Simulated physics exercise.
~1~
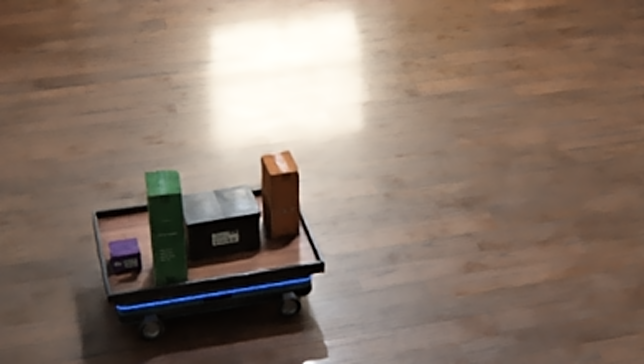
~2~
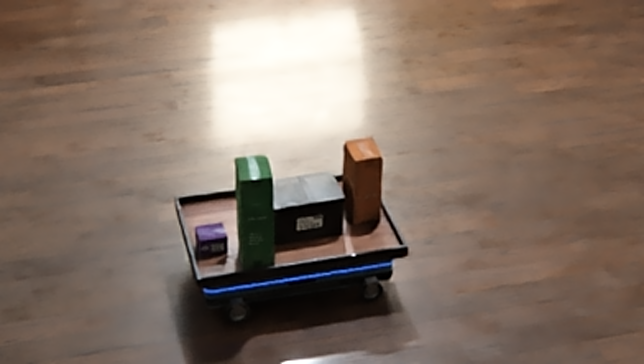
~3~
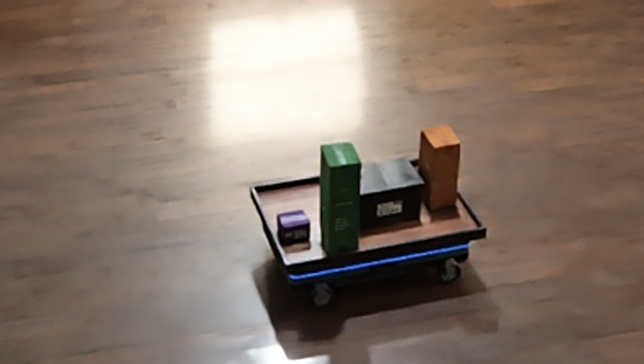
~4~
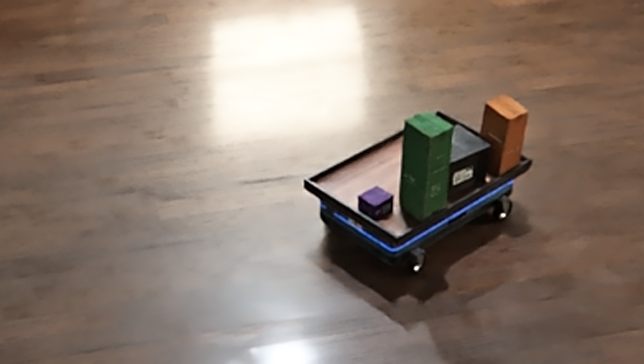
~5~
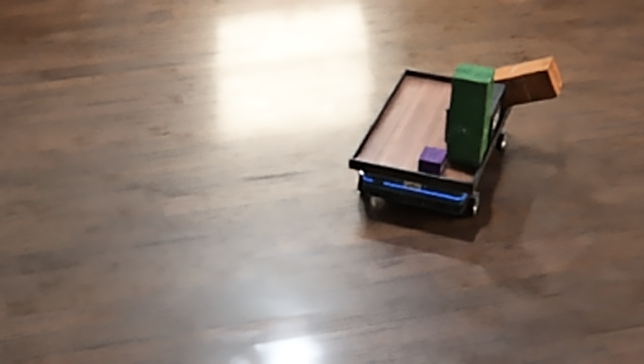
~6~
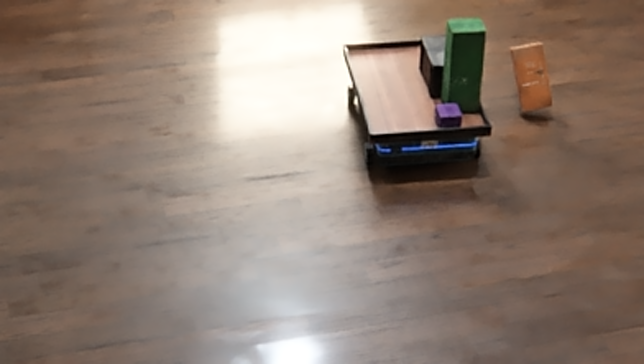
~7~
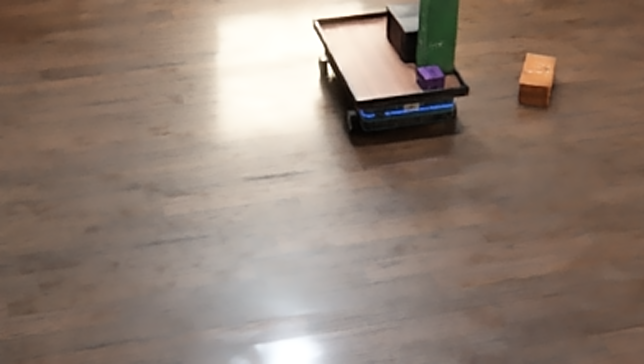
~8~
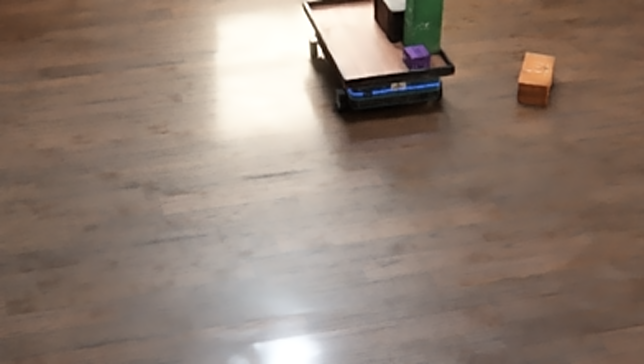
At the start, a low wheeled cart with a glowing blue strip rolls to the right across a wooden floor, carrying a tall green box, an orange box, a black box and a small purple parcel. It then curves away toward the top of the view, and the orange box tips over the right edge. The orange box drops to the floor and ends up lying on its side. The cart keeps moving up and slightly left, with the green box still upright. At the end, the other three items remain aboard, while the orange box lies behind on the floor.
